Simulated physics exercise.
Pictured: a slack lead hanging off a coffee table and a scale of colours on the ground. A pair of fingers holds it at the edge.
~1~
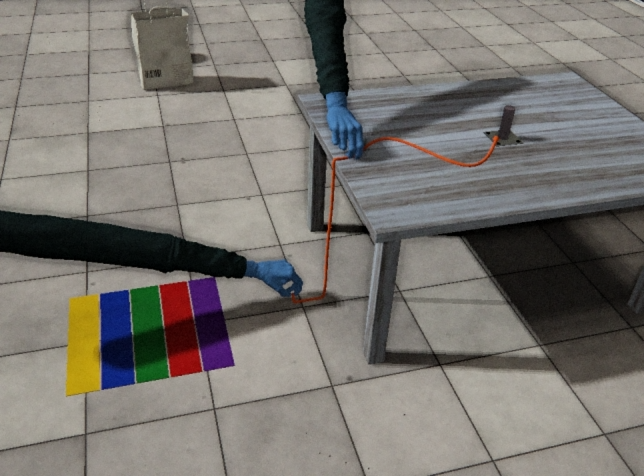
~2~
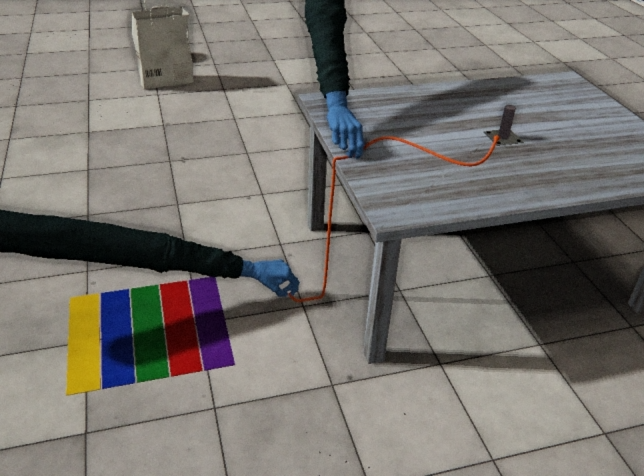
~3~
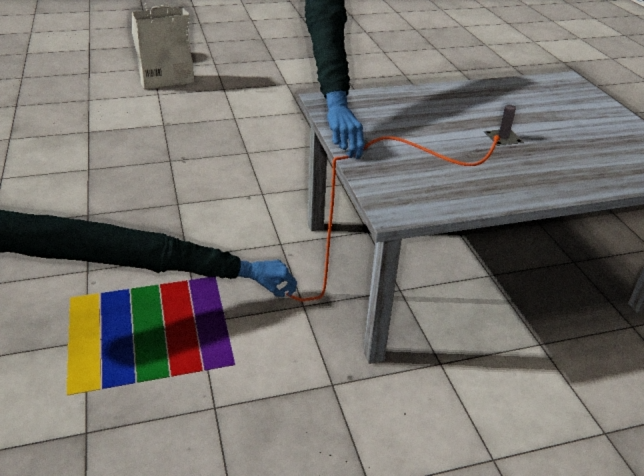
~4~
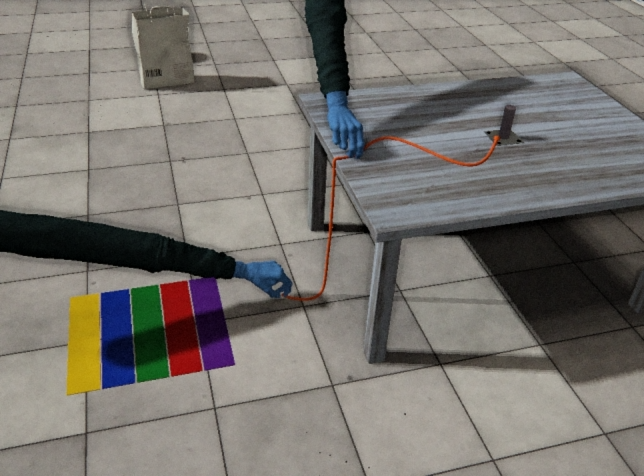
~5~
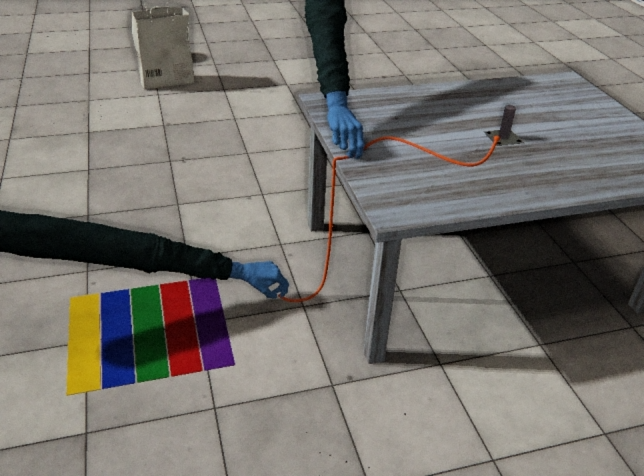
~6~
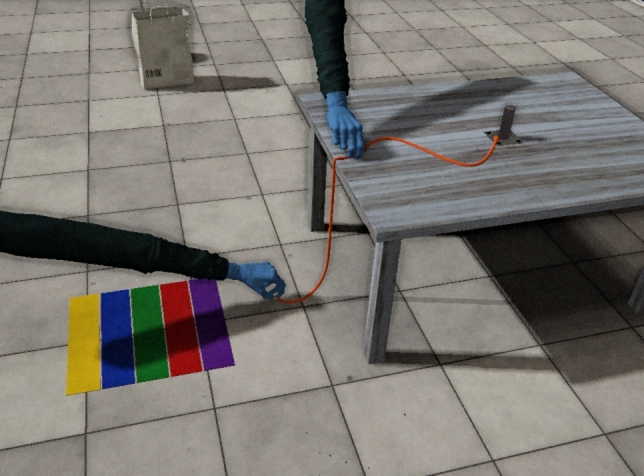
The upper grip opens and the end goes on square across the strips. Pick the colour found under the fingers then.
Blue is under them.
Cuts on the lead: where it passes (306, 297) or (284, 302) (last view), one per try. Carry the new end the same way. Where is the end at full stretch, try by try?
Case by case it comes to about (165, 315) and then about (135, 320).
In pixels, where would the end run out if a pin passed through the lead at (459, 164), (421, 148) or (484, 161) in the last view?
Readings in order - (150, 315), (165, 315), (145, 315).
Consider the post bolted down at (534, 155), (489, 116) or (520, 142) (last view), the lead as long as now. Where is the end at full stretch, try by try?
Roughly (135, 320), (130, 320) and (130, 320).
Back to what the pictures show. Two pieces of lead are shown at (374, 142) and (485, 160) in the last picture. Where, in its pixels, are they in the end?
Near (333, 165) and (453, 144).
Soon after, end near (167, 313); over red.
Then, end near (135, 318); over green.
At full stretch, end near (116, 321); over blue. It gets as far as the blue strip.
